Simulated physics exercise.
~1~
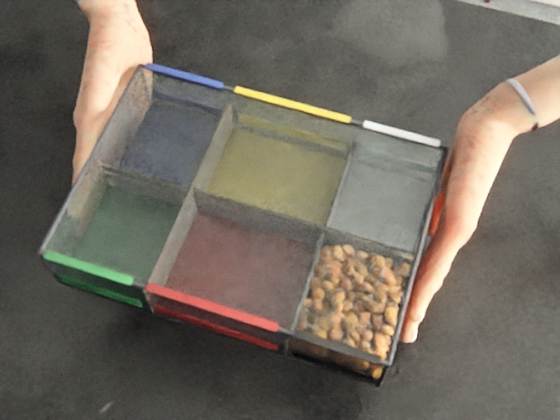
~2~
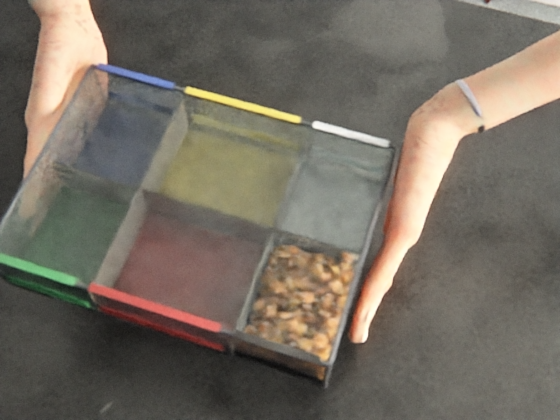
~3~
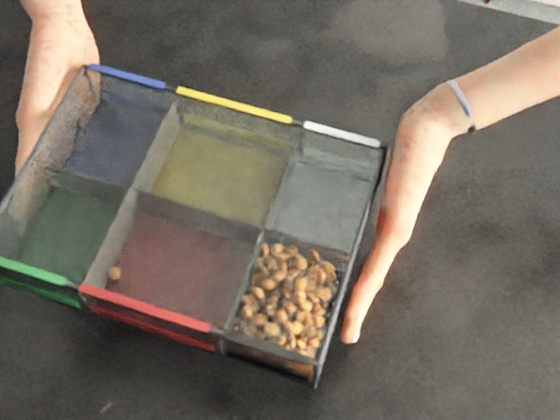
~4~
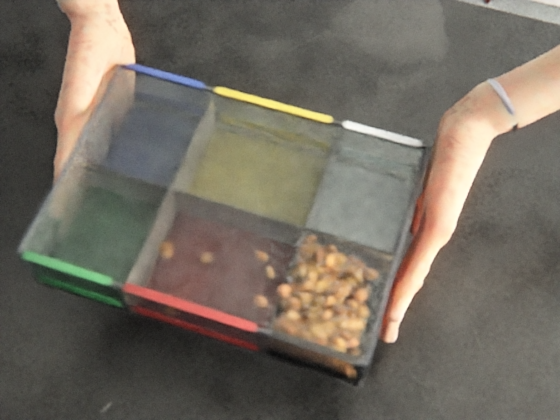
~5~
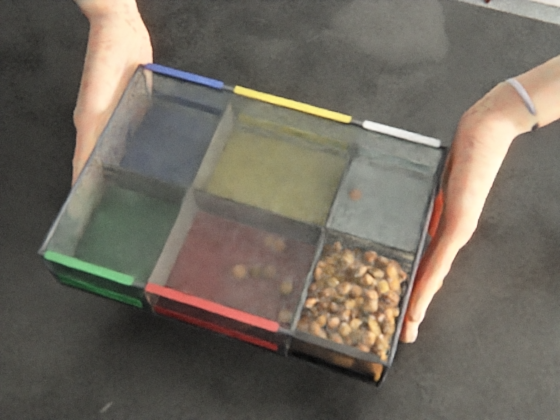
Over a dark table, hands shift a box left, then right, and some pieces enter red.
